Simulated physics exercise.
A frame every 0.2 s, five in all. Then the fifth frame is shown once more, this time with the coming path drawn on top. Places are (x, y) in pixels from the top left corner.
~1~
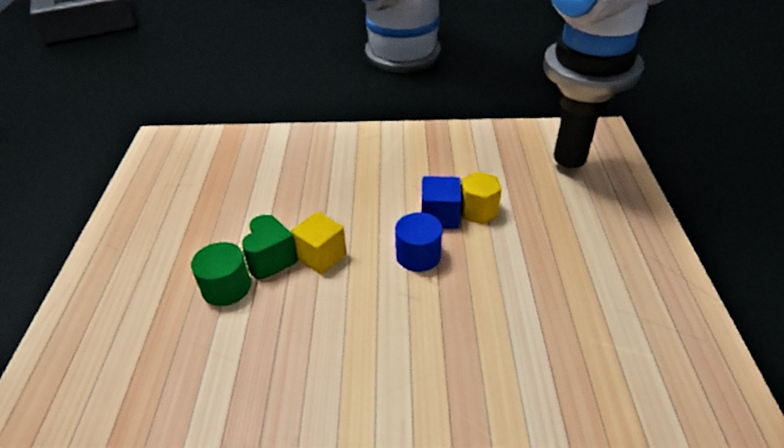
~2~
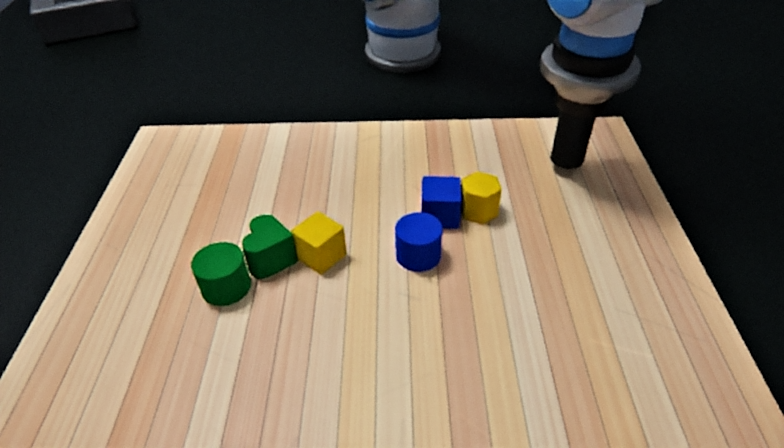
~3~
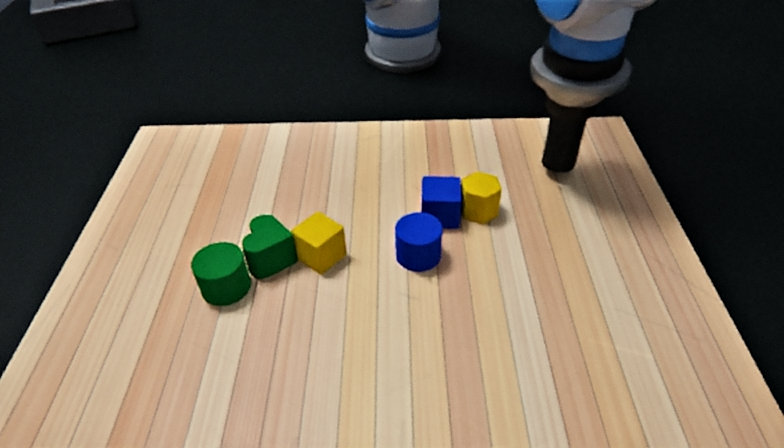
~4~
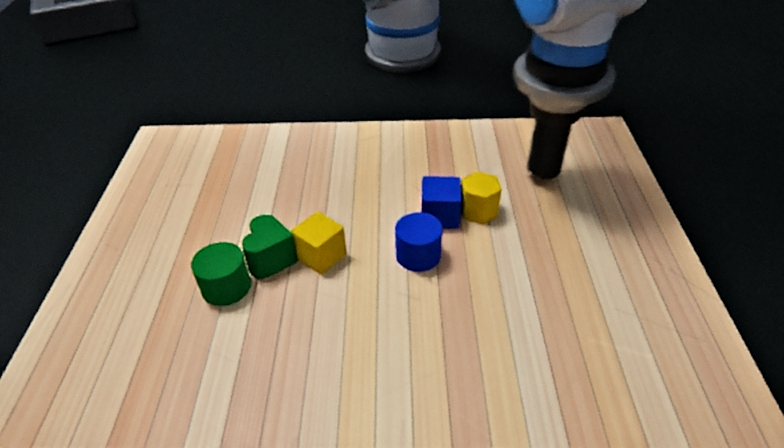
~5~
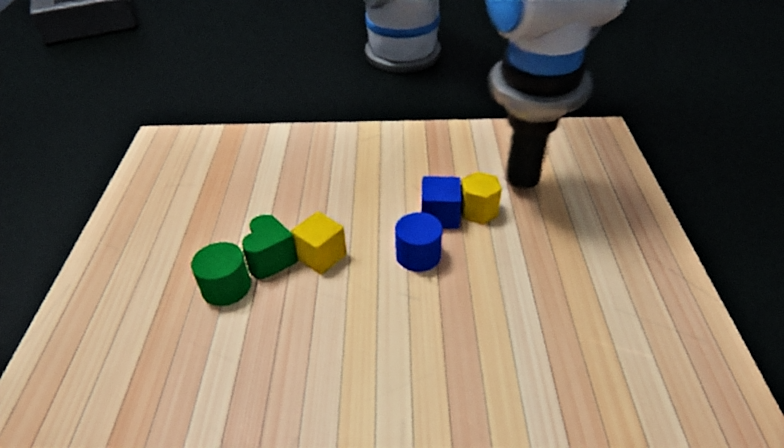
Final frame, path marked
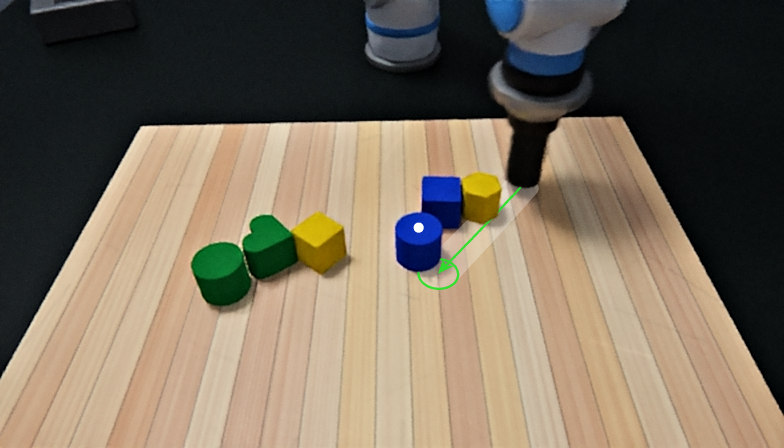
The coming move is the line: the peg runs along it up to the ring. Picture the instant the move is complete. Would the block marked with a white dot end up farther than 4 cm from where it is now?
In short: No.
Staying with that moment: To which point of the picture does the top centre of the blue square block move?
The middle of the upper face of the blue square block will lie at about (403, 188) in the picture.
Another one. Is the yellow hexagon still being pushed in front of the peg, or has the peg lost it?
The peg should slip past it.
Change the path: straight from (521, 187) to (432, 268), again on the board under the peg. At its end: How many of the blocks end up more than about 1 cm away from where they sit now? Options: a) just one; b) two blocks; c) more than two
c.
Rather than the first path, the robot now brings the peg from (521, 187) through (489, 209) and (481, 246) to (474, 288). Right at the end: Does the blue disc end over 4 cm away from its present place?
No
Path on the board, straight from (521, 187) to (438, 274); the dot is on the blue disc.
On the path given first. One third of the way, peg at (498, 204); blue square block at (424, 191); yellow hexagon at (463, 193), turned 20° clockwise.
Two thirds of the way, peg at (470, 233); blue disc at (406, 233); blue square block at (405, 190), turned 40° clockwise; yellow hexagon at (433, 210), turned 70° clockwise.
At the end, peg at (439, 264); blue disc at (393, 238); blue square block at (403, 188), turned 45° clockwise; yellow hexagon at (423, 213), turned 100° clockwise.
